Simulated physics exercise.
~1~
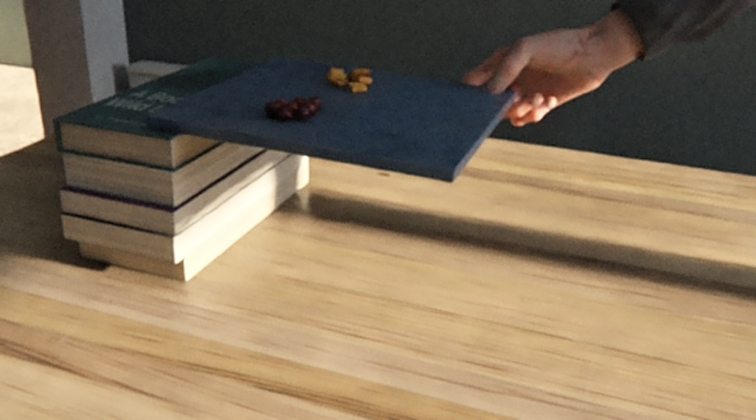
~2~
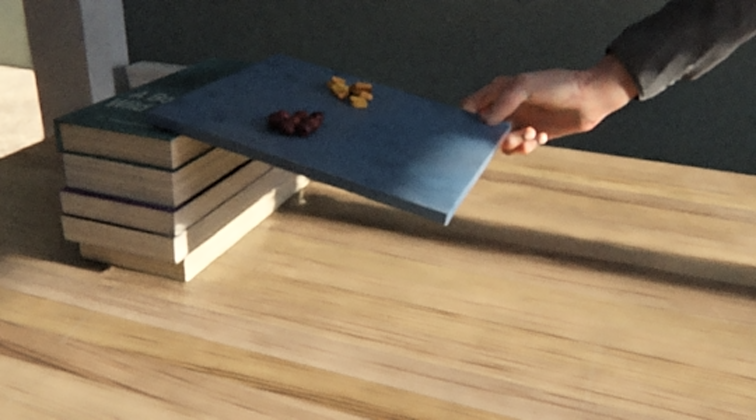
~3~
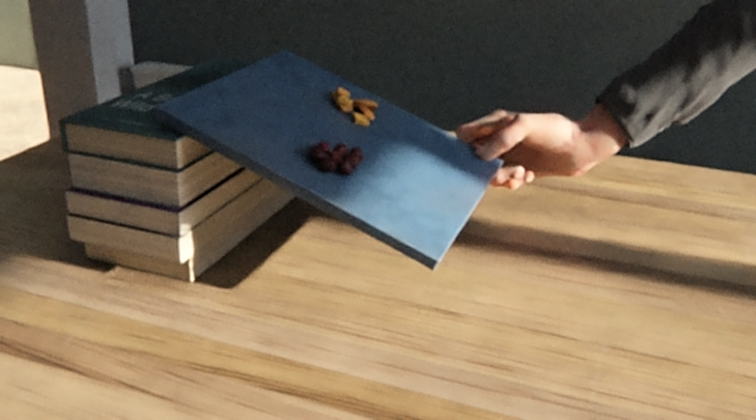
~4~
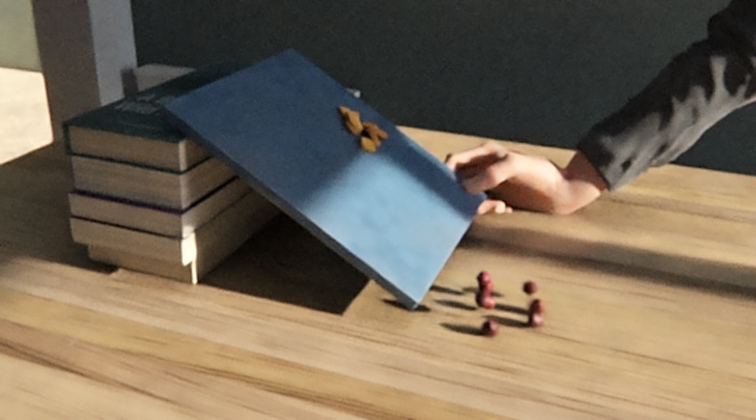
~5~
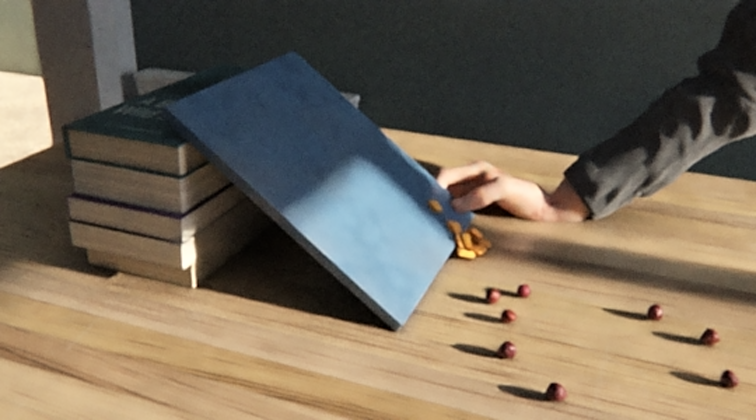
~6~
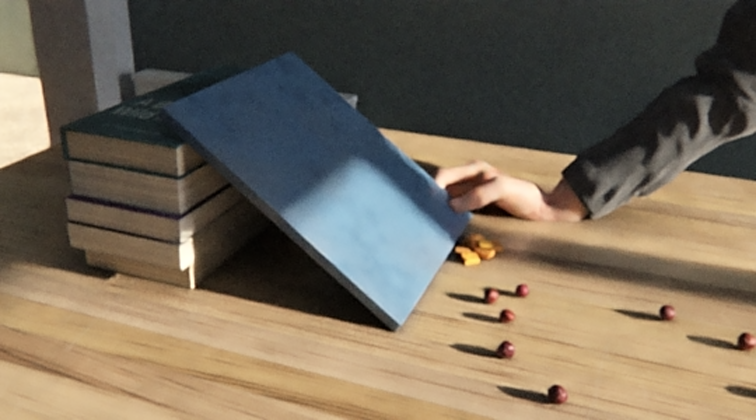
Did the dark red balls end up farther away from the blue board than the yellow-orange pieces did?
Yes, the dark red balls rolled out and scattered across the table, while the yellow-orange pieces stayed bunched close to the foot of the board.
